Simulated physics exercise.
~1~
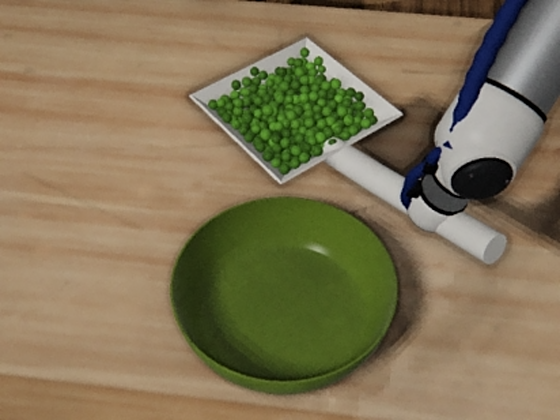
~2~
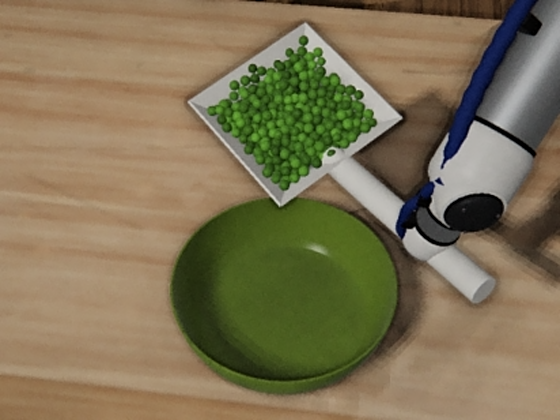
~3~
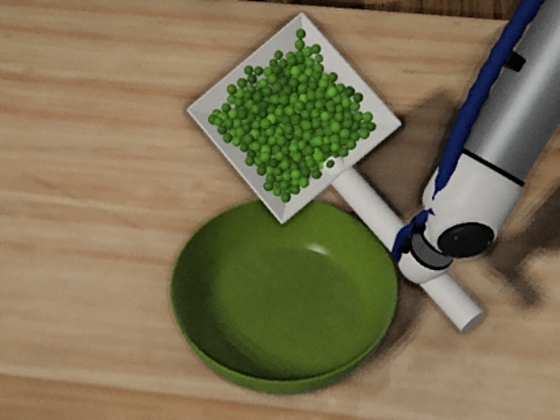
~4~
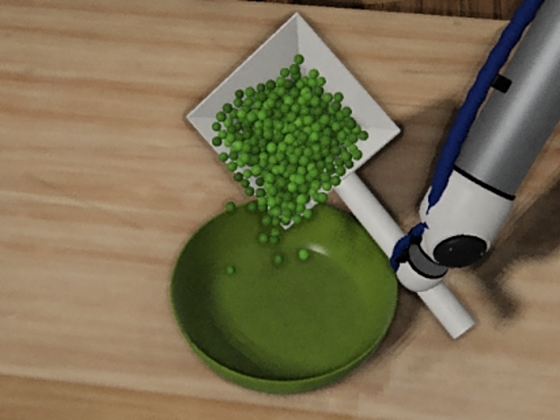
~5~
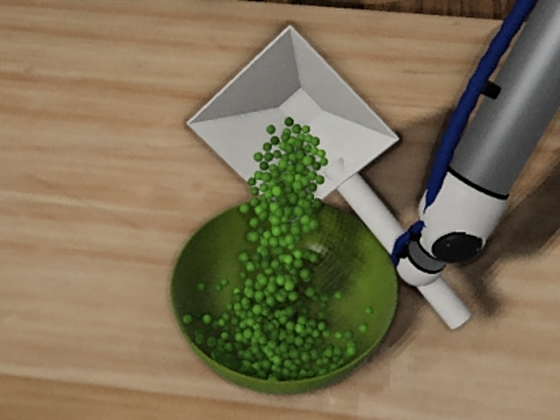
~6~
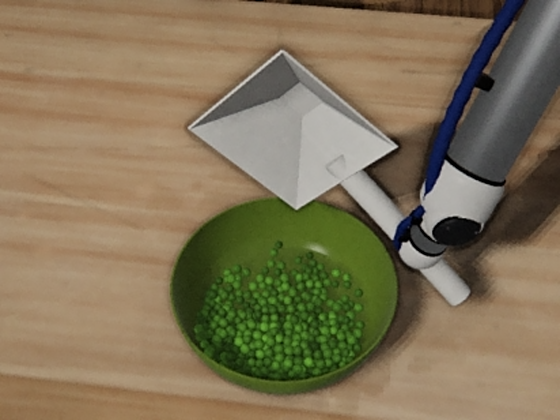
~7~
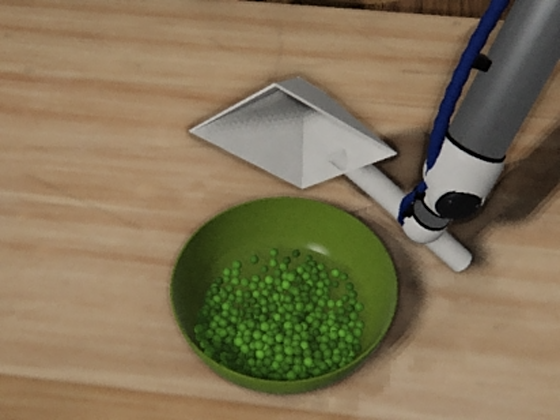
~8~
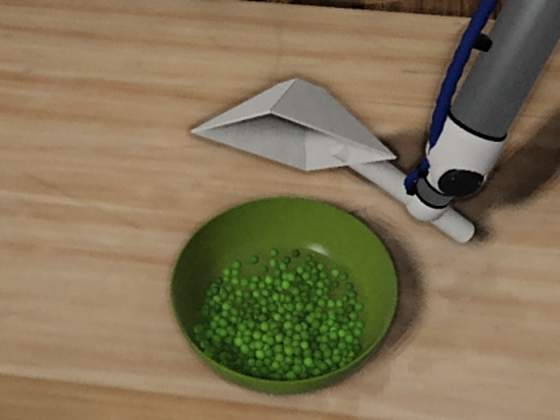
Green peas pouring from a white scoop tipped by a robotic arm, collecting in a green bowl and leaving the scoop empty.
